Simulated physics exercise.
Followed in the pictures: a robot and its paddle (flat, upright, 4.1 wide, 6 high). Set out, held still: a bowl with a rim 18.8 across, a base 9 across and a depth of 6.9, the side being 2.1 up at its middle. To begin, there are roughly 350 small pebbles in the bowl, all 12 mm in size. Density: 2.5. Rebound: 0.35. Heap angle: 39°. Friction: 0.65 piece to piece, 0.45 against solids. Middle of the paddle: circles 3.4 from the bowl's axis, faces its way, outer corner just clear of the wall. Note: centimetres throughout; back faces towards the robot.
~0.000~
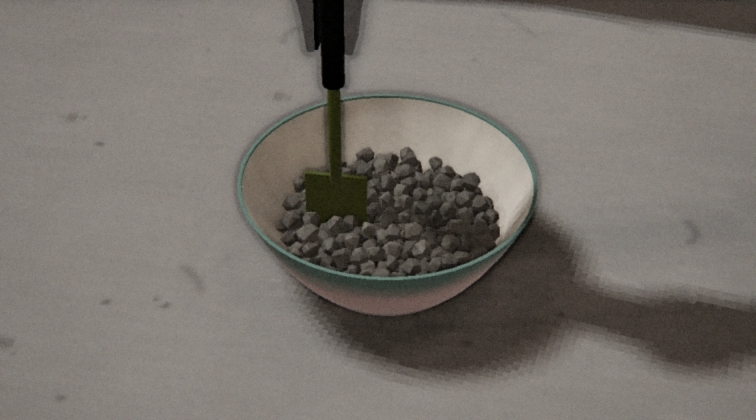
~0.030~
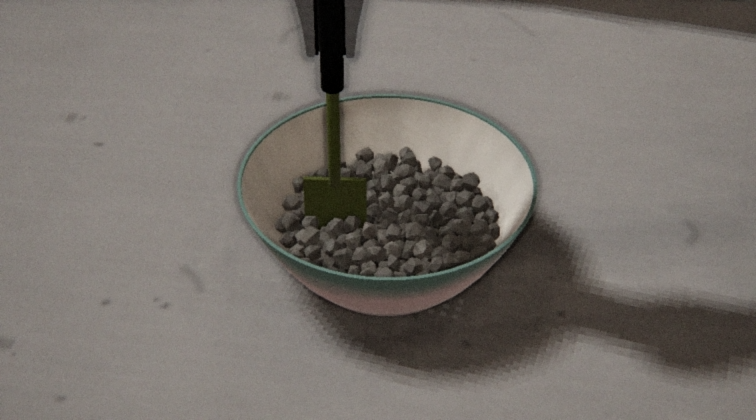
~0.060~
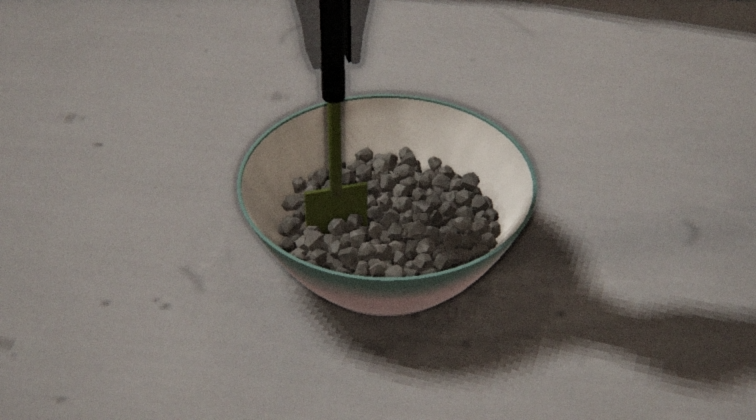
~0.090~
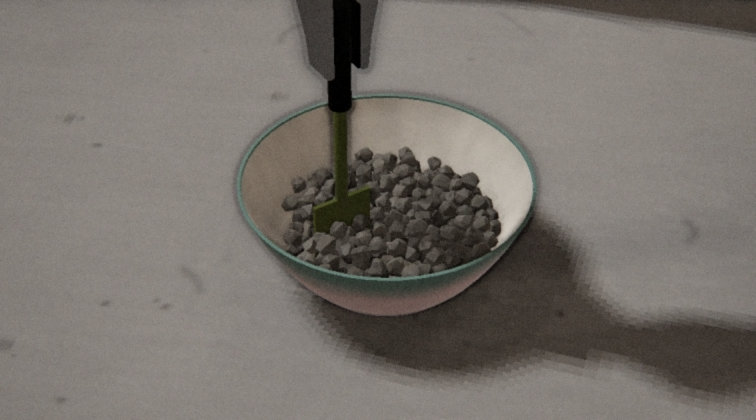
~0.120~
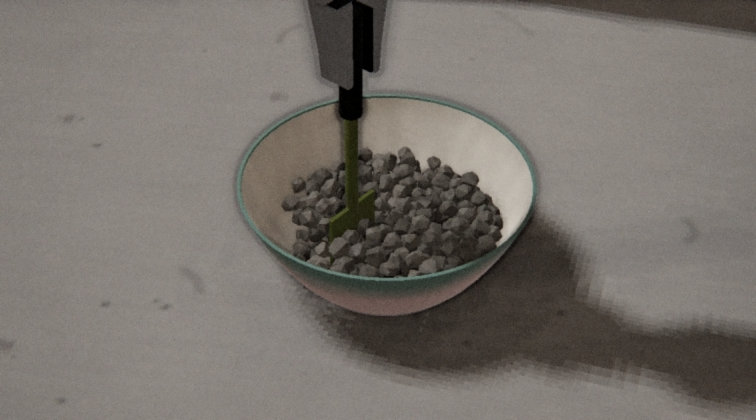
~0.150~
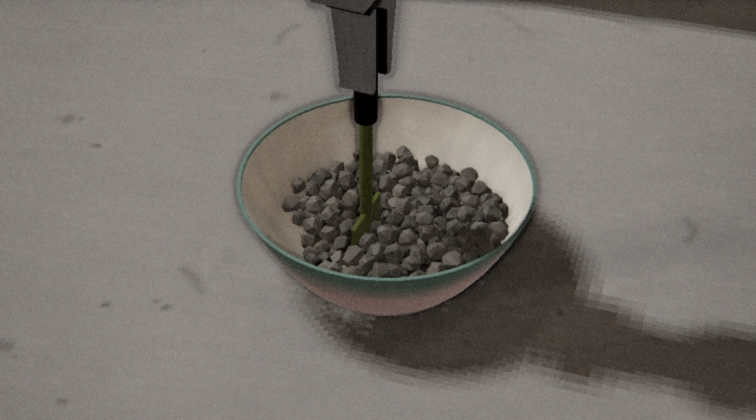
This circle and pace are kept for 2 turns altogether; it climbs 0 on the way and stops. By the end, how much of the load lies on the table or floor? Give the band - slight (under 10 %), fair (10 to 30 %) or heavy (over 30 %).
Band: Fair.
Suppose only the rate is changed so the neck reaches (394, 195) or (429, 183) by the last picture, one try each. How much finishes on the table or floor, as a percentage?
It comes to close to 25 per cent and close to 40 per cent.
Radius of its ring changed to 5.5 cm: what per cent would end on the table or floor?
Then about 25 %.
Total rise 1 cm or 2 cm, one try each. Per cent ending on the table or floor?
Trial one: Roughly 10 %; trial two: Roughly 5 %.
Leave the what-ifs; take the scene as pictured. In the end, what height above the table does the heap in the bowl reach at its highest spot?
It reaches some 7.5 cm above the table.
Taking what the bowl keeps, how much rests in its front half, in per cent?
Roughly 65 per cent.
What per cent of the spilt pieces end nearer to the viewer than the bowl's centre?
Around 50 percent of the pieces.
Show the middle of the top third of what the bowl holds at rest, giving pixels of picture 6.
I'd say close to (325, 245).
After 0.59 s, 328° round, highest piece 9 above the table; 324 in the bowl, 23 on the table or floor, 2 in flight or on the tool.
After 1.03 s, 222° round, highest piece 8 above the table; 310 in the bowl, 36 on the table or floor, 3 in flight or on the tool.
After 1.45 s, 0° round, highest piece 8 above the table; 287 in the bowl, 60 on the table or floor, 2 in flight or on the tool.
After 2.15 s, 0° round, highest piece 7 above the table; 287 in the bowl, 62 on the table or floor.
In the end, 287 in the bowl, 62 on the table or floor. That is 18 % on the table or floor.
